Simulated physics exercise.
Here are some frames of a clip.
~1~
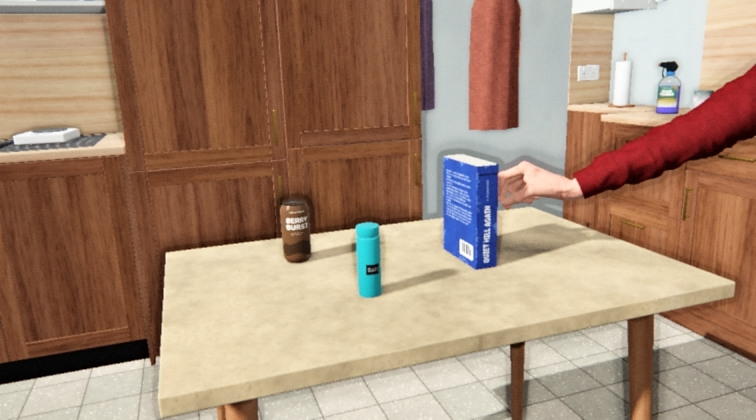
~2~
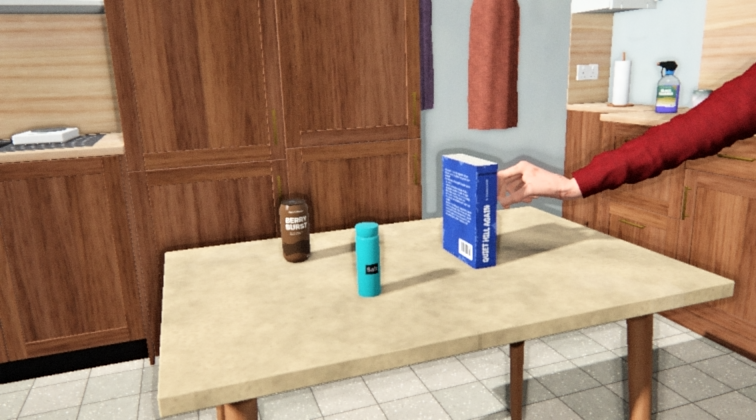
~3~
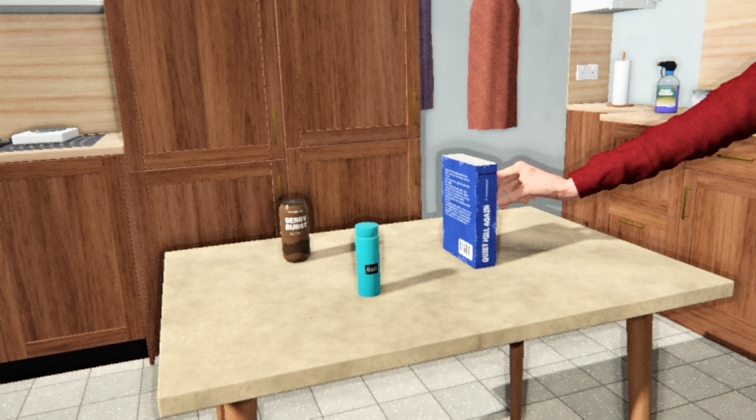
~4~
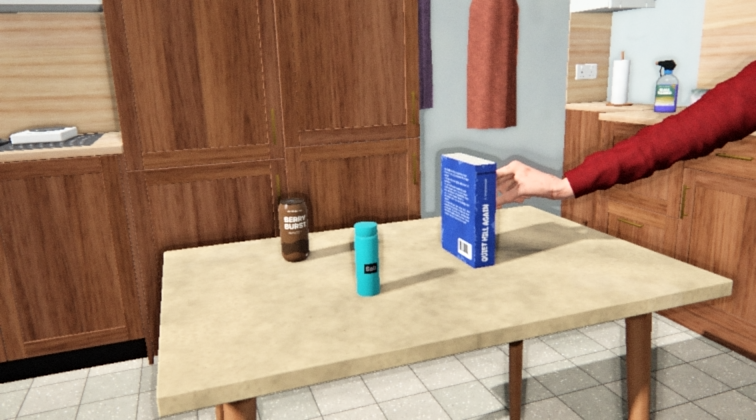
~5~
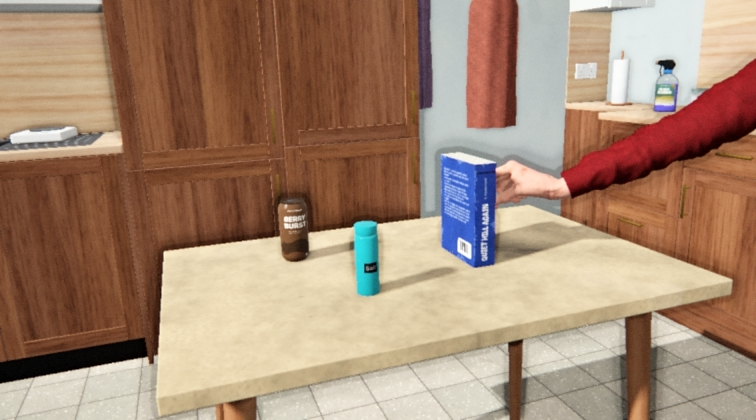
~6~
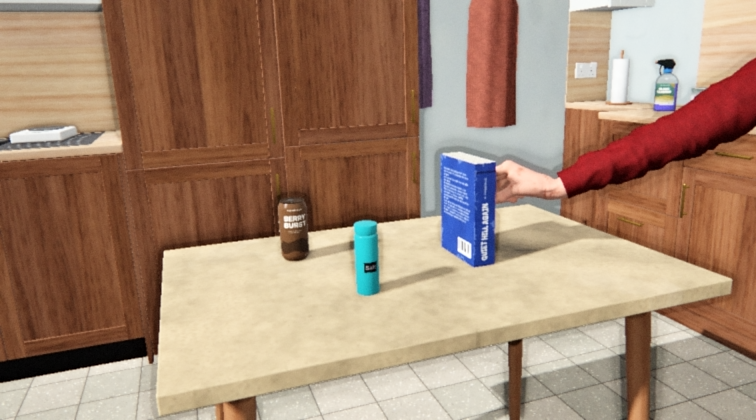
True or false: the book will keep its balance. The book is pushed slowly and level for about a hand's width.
False.
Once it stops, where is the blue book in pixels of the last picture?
Close to (402, 254) in the last picture.
Then, 0.50 s on from there, blue book turned 14° from how it was put near (456, 208).
Then, 0.80 s on from there, blue book turned 51° from how it was put near (427, 222).
Then, 0.90 s on from there, blue book on its side near (408, 255).
Then, 1.40 s on from there, blue book on its side near (402, 254).
In the end, toppled on the table, blue book. At the end, from the last picture's camera, blue book near (402, 254).
